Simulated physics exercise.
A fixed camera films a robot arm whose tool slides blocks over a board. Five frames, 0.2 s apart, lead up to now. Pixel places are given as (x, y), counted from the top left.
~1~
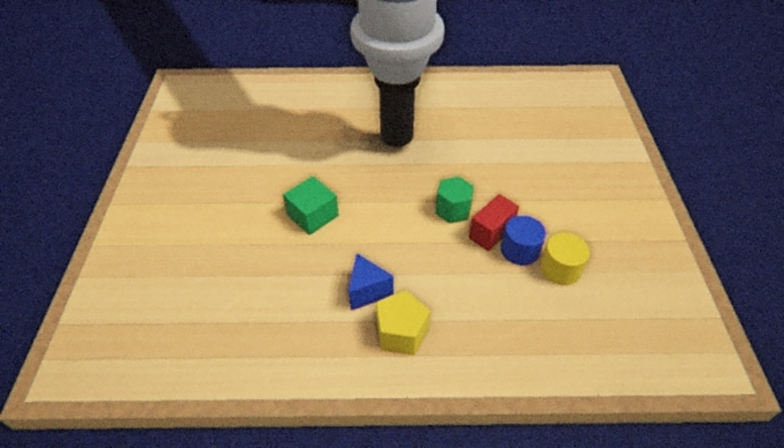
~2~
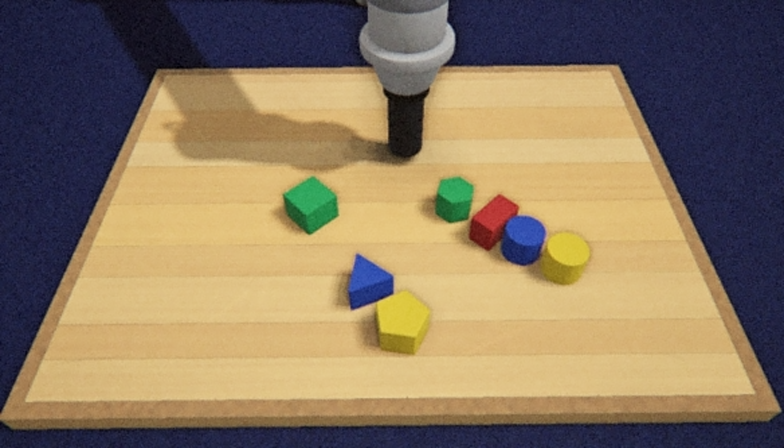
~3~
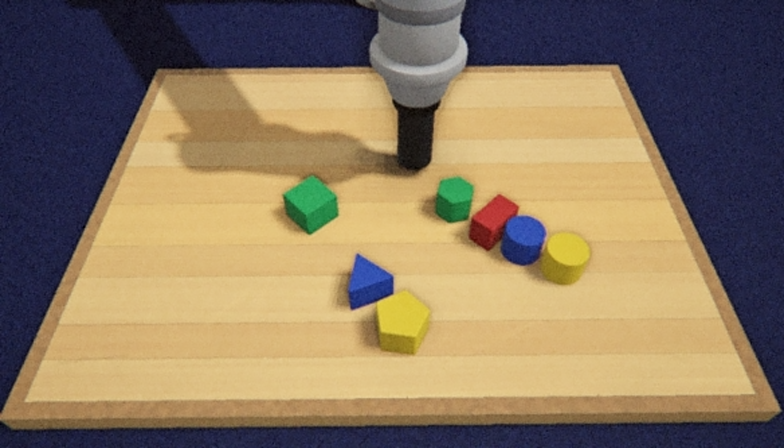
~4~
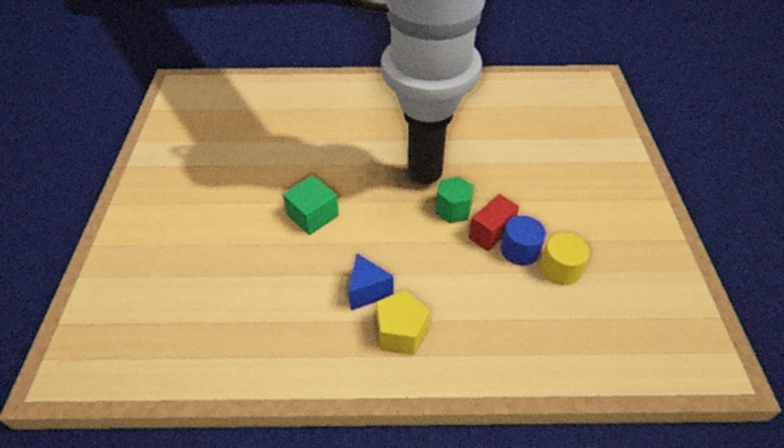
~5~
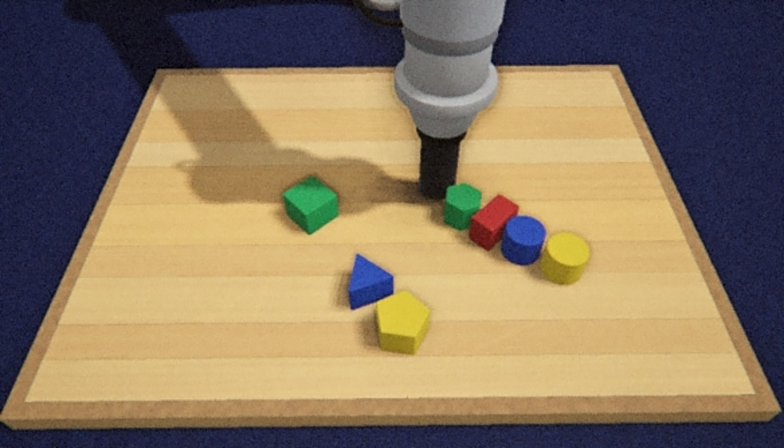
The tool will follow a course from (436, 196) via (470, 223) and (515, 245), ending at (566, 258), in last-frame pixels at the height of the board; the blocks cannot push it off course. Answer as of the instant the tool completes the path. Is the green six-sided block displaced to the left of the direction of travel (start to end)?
That would be a no.
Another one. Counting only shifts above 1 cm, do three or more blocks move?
Yes, that is how it ends up.
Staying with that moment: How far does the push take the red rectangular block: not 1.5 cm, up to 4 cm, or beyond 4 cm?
Once the path is done, the red rectangular block lies more than 4 cm from its present place.
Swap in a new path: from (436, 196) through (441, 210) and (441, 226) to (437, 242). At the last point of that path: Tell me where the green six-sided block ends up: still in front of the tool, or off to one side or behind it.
I believe the green six-sided block loses its place ahead of the tool and slips off.
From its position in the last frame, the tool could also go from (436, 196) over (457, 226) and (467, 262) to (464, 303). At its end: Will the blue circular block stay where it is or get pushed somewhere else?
Displaced.
The first path, step by step. One third of the way, tool at (472, 215); green six-sided block at (488, 230); red rectangular block at (521, 233), turned 35° anticlockwise; blue circular block at (556, 243); yellow circular block at (598, 259).
Two thirds of the way, tool at (518, 237); green six-sided block at (486, 245); red rectangular block at (545, 247); blue circular block at (583, 261); yellow circular block at (628, 270).
At the end, tool at (570, 249); green six-sided block at (486, 245); red rectangular block at (589, 265), turned 35° clockwise; blue circular block at (616, 293); yellow circular block at (658, 286).
